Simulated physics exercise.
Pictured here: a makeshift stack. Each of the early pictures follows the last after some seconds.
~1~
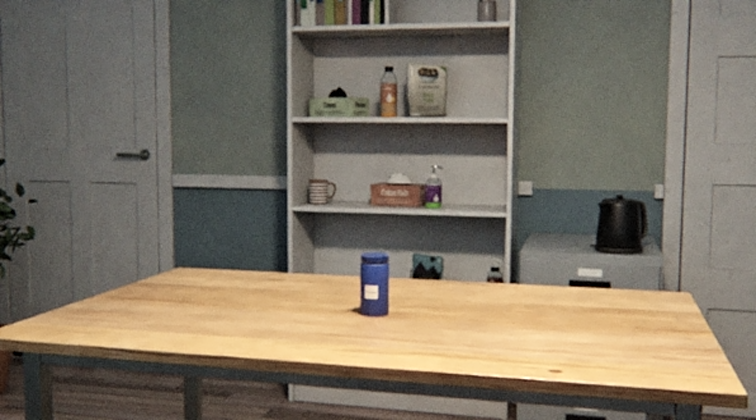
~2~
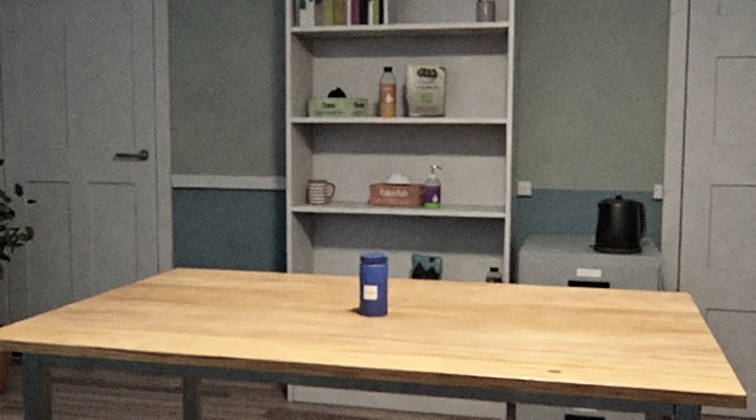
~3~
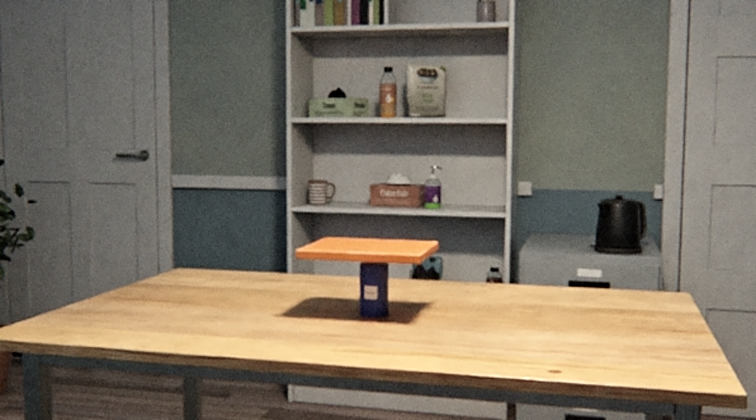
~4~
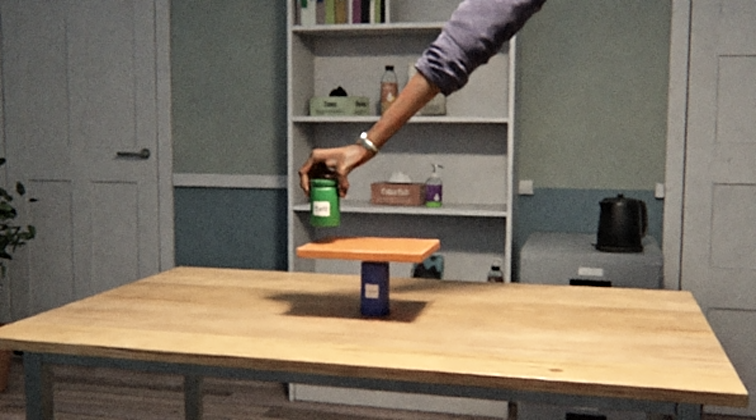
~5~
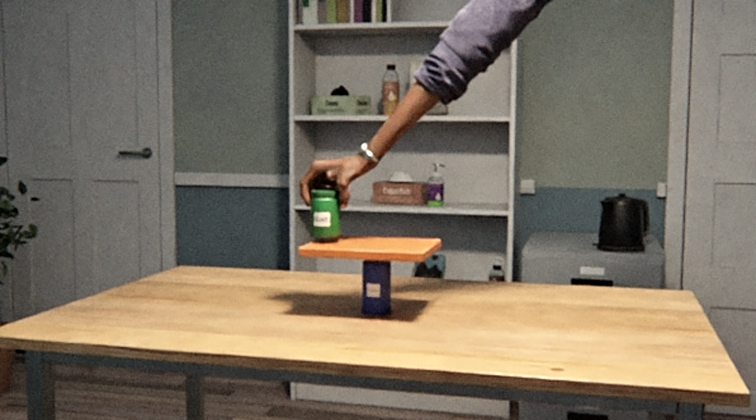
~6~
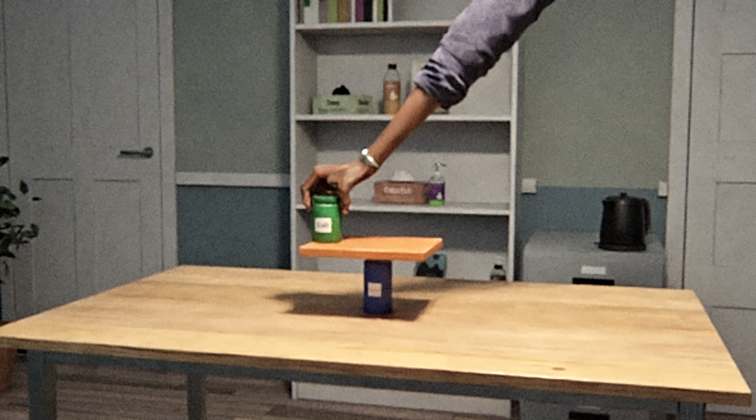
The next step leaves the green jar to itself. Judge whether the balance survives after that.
The stack is not secure.
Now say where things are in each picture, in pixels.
The last thing is not in view yet, in the first frame.
The last thing is not in view yet, in the second frame.
The last thing is not in view yet; orange lid (369, 250), in the third frame.
Coming down; green jar (325, 203); orange lid (371, 248), in the fourth frame.
Coming down; green jar (326, 213); orange lid (372, 248), in the fifth frame.
Set down, still held; green jar (327, 219); orange lid (373, 247), in the sixth frame.
Then, 0.40 s on from there, green jar now fallen; orange lid turned 72° from how it was put.
Then, 0.50 s on from there, orange lid on its side.
Then, 1.10 s on from there, orange lid now fallen.
In the end, fallen, orange lid and green jar; blue jar unmoved. The stack comes apart.
